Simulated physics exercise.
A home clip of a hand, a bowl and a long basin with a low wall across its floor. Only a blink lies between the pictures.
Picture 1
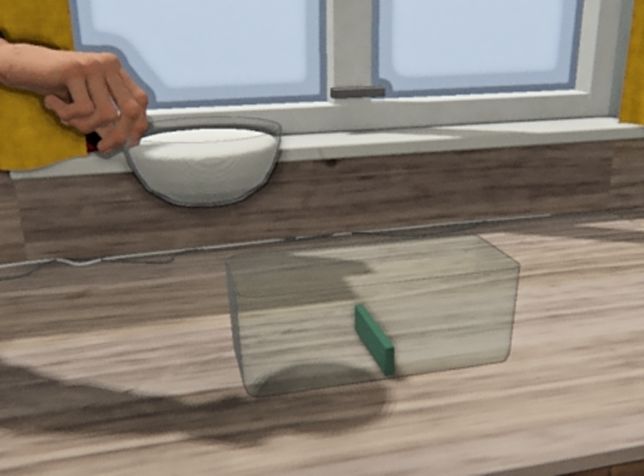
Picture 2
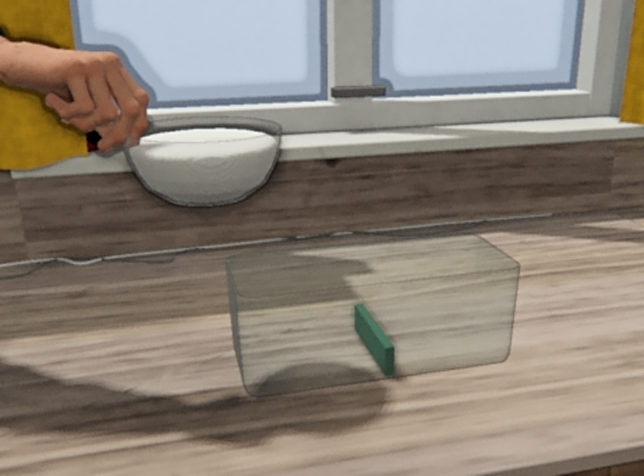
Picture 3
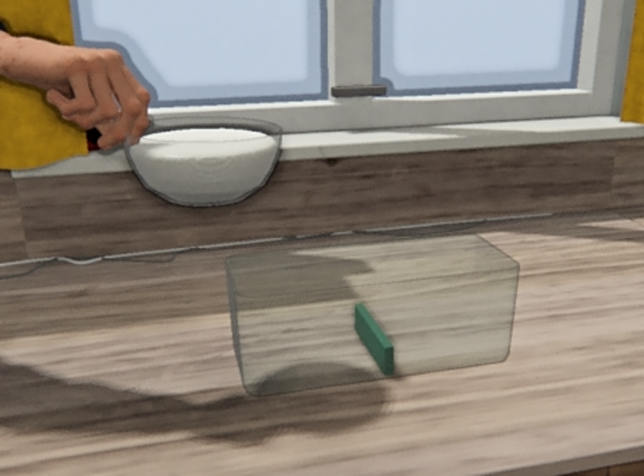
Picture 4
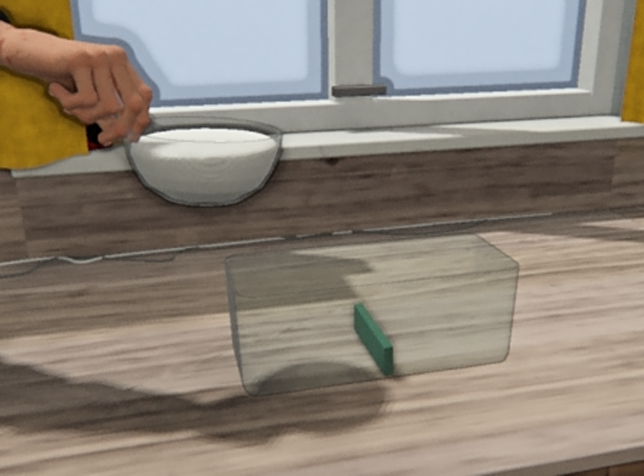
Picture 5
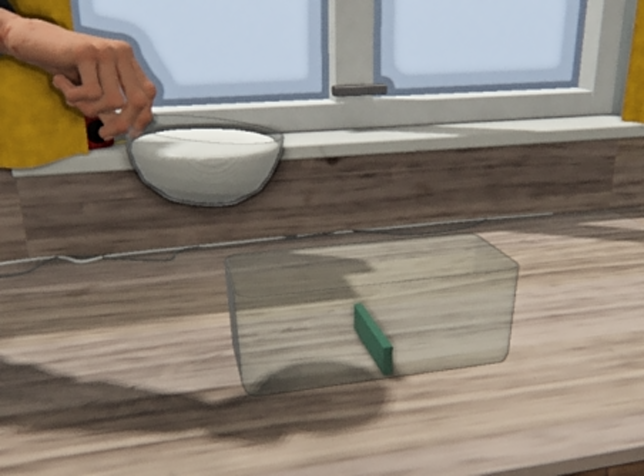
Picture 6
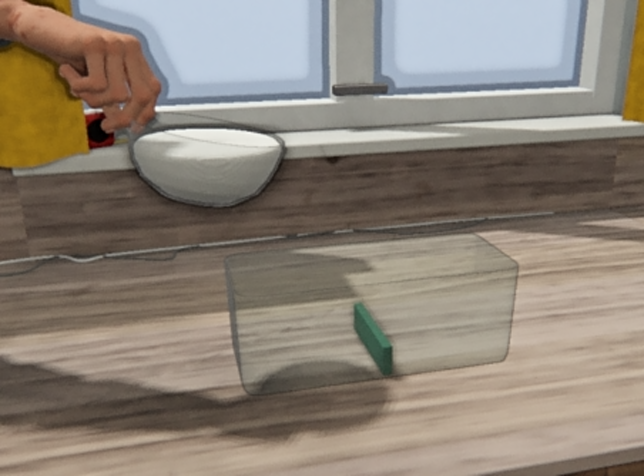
A hand at the left holds a clear bowl of white liquid level above a wooden counter, where a long see-through basin with a low green wall sits. The hand then turns slightly, tilting the bowl gently so its right rim dips a little, while the basin stays still.
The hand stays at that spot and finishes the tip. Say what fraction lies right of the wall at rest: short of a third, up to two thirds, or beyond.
The share right of the wall is less than a third.
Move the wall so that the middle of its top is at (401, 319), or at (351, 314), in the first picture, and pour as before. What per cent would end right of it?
The first gives 10 %, the second 30 %.
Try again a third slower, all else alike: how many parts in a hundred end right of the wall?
Some 15 per cent.
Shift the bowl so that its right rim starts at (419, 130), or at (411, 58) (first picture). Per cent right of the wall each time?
About 75 and 70 per cent.
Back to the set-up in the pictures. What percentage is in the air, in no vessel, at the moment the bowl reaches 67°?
It comes to 40 per cent or so.
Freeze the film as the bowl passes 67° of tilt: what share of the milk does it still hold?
About 40 per cent.
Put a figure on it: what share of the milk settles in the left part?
It comes to 80 per cent or so.
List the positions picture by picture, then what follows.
In the first frame, it leans 0°; its right rim is at (279, 126); the milk meets the walls at (128, 146) and (276, 137); the long basin's rim runs from (231, 278) to (497, 250); the wall's top is at (373, 326).
In the second frame, it leans 1°; its right rim is at (280, 127); the milk meets the walls at (128, 146) and (276, 138).
In the third frame, it leans 2°; its right rim is at (280, 129); the milk meets the walls at (129, 144) and (275, 139).
In the fourth frame, it leans 4°; its right rim is at (281, 132); the milk meets the walls at (130, 143) and (276, 139).
In the fifth frame, it leans 8°; its right rim is at (282, 137); the milk meets the walls at (131, 143) and (277, 140).
In the sixth frame, it leans 12°; its right rim is at (283, 142); the milk meets the walls at (133, 143) and (279, 140).
A moment on, the bowl is tipped part way and 42 per cent is still to pour, 20 is left of the wall and 0 right of it.
Next, the bowl is tipped on its side and 2 per cent is still to pour, 87 is left of the wall and 4 right of it.
Then the bowl is tipped right over and 0 per cent is still to pour, 81 is left of the wall and 18 right of it.
Later the bowl is tipped right over and 0 per cent is still to pour, 80 is left of the wall and 19 right of it.
At rest 80 per cent lies left of the wall, 19 right of it and 1 outside.
